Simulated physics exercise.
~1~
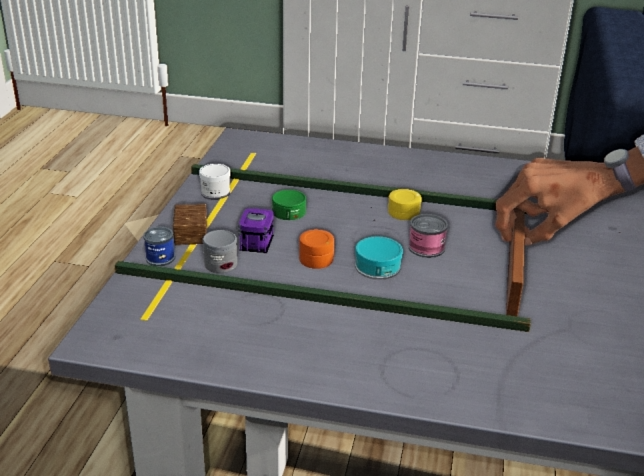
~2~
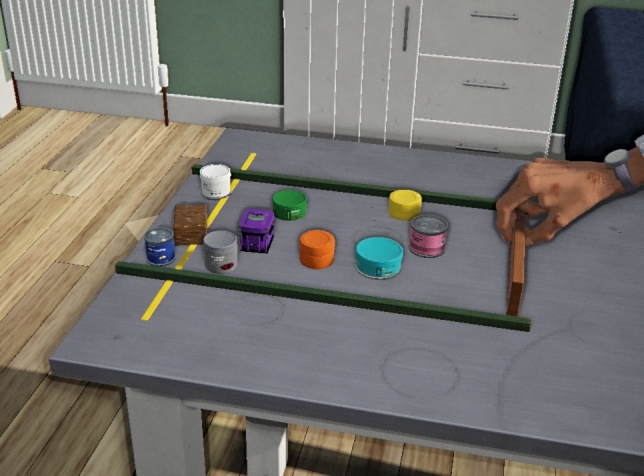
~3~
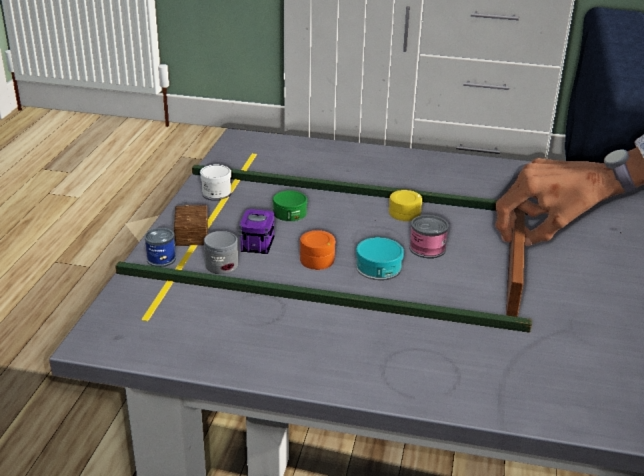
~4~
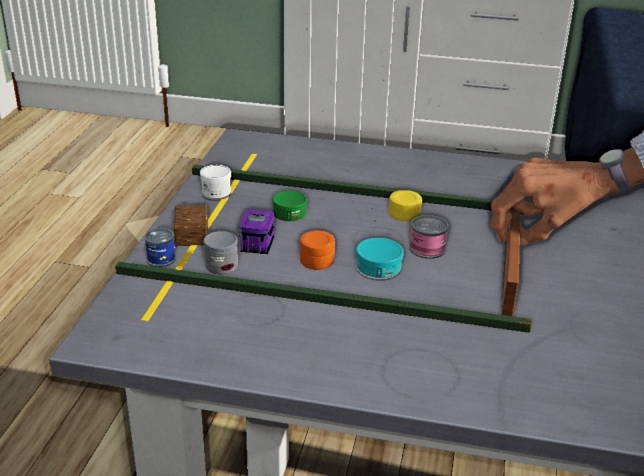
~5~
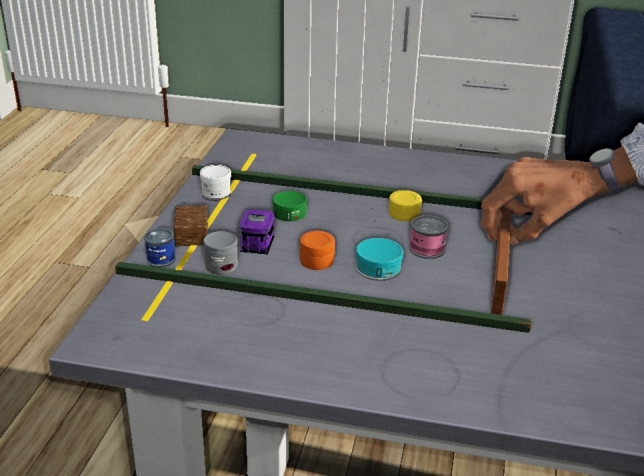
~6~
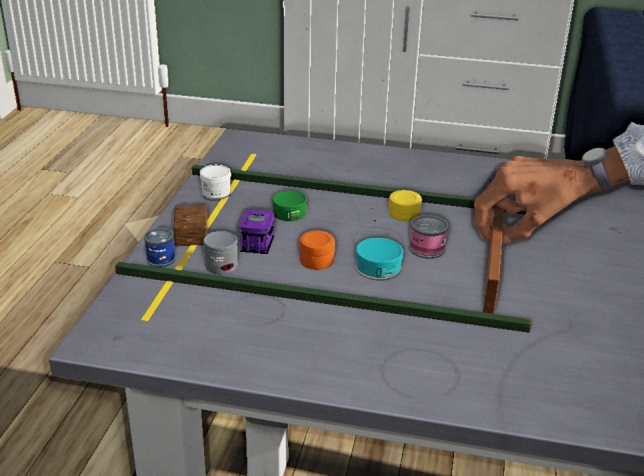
A hand at the right holds an upright brown board on a grey table, seen from above at an angle in a room with pale drawers and a radiator. Between two dark green rails sit small pots and tins, with white, brown and blue ones near a yellow tape line at left, and yellow, pink and turquoise ones nearer the board. The hand first stays nearly still, then slides the board slightly left, while the objects and the view stay put.
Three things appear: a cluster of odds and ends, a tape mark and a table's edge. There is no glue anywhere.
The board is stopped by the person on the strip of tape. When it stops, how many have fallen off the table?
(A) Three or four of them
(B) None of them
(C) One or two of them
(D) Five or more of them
Answer: C.
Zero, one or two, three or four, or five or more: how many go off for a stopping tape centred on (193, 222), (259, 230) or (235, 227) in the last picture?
So, going place by place, I'd say 5 or more; not one; none at all.
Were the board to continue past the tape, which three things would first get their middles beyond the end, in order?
Brown block, blue pot, orange lid.
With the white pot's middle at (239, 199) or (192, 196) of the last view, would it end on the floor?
Results in order - still up; still up.
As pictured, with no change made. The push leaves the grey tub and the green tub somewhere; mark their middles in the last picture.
First object: (165, 251); second object: (206, 195).
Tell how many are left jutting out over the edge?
Looks like 3 of them.
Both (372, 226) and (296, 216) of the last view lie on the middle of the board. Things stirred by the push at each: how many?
At the one place 4, at the other 7.
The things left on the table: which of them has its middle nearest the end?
I reckon it's the orange lid.
Soon after, none off yet; blue pot at rest near (160, 248); white pot at rest near (216, 183); brown block at rest near (191, 225).
After that, none off yet; blue pot displaced a little near (144, 250); white pot at rest near (216, 183); brown block displaced about its own width near (164, 223).
In the end, the number that fall off is one or two; gone, brown block and blue pot.
